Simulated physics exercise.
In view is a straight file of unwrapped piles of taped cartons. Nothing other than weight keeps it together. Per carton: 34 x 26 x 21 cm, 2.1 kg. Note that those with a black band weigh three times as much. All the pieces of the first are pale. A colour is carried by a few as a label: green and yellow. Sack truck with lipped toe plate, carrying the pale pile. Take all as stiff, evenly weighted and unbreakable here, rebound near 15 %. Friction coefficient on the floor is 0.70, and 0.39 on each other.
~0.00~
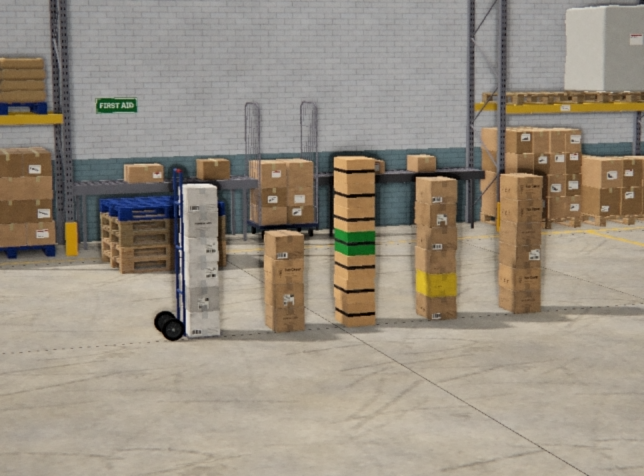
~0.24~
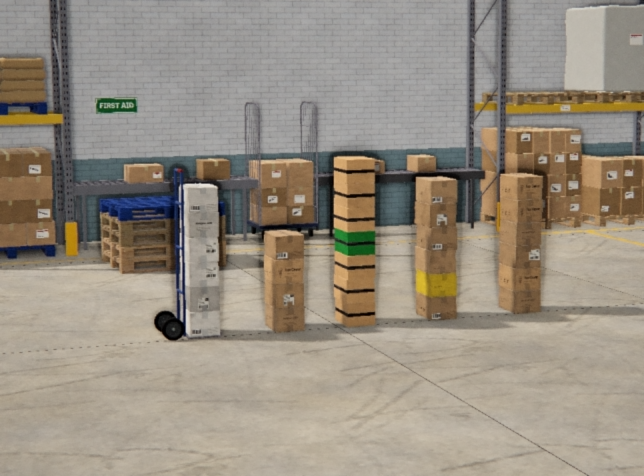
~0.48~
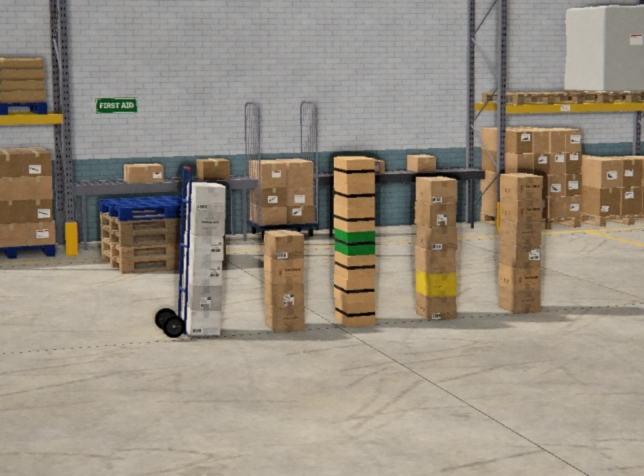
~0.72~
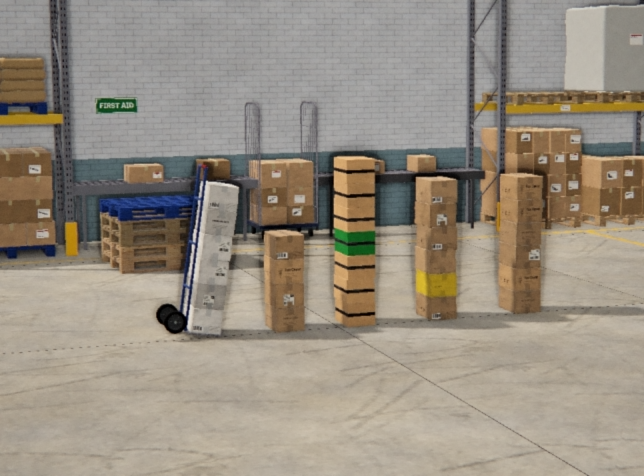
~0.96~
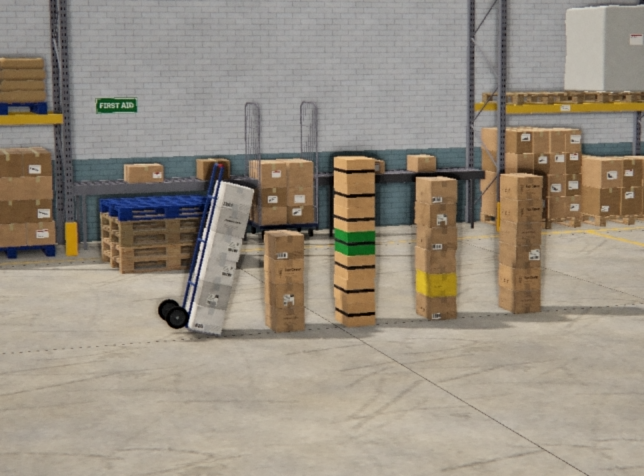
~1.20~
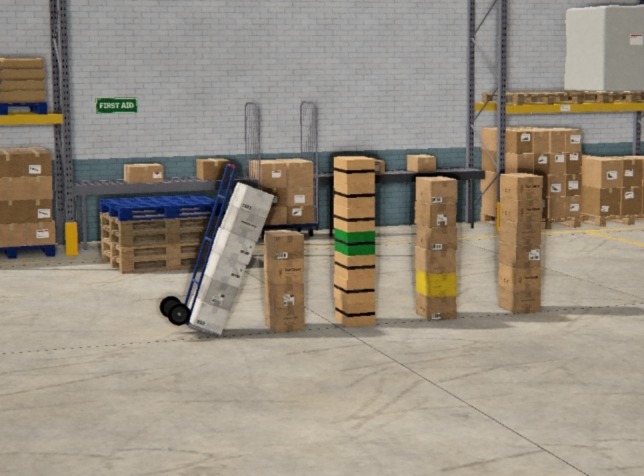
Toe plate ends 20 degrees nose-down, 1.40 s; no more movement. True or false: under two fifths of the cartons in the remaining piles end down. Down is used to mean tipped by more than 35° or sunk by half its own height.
True.
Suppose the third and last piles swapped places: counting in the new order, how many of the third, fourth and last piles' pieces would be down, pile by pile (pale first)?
Down tally in the new order: Third = 6, fourth = 6, last = 7.
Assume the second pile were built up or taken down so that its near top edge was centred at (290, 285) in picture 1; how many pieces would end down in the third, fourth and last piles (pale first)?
Result: Third pile 0, fourth pile 0, last pile 0.
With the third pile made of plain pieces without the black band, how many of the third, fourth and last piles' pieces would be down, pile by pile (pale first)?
Pieces down: Third pile 7, fourth pile 5, last pile 5.
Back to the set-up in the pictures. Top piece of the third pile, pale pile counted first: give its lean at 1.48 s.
I'd say it's at some 0° by then.
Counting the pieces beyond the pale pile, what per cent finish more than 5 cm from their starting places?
The share is 15 %.
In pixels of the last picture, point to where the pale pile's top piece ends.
Roughly at (326, 218).
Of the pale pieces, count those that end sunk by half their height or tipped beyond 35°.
6 pieces.
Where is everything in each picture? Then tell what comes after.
In the first picture (each place is the centre of the face we see best), truck frame (182, 205) 0° forward; green carton (362, 244); yellow carton (444, 285); the others all in place.
The second picture shows truck frame (182, 205) 0° forward; green carton (362, 244).
The third picture shows truck frame (190, 203) 3° forward, top of the pale pile leaning 3°; green carton (362, 244); the others all in place.
The fourth picture shows truck frame (202, 200) 9° forward, top of the pale pile leaning 9°; green carton (362, 244); the others all in place.
The fifth picture shows truck frame (215, 199) 14° forward, top of the pale pile leaning 15°; green carton (362, 244); the others all in place.
The sixth picture shows truck frame (226, 199) 19° forward, top of the pale pile leaning 23°; green carton (362, 244); yellow carton (444, 285); the others all in place.
By 1.30 s, 0 of the pale pile down; none of the 23 other cartons down.
By 1.48 s, 6 of the pale pile down; none of the 23 other cartons down, 2 disturbed.
By 1.70 s, 6 of the pale pile down; none of the 23 other cartons down, 4 disturbed.
When it is over (2.5 s), 6 of the pale pile down; none of the 23 other cartons down, 4 disturbed; green carton unmoved; yellow carton unmoved. That is 0 per cent. In pixels of the last frame, middles, green carton near (355, 241), yellow carton near (436, 282).
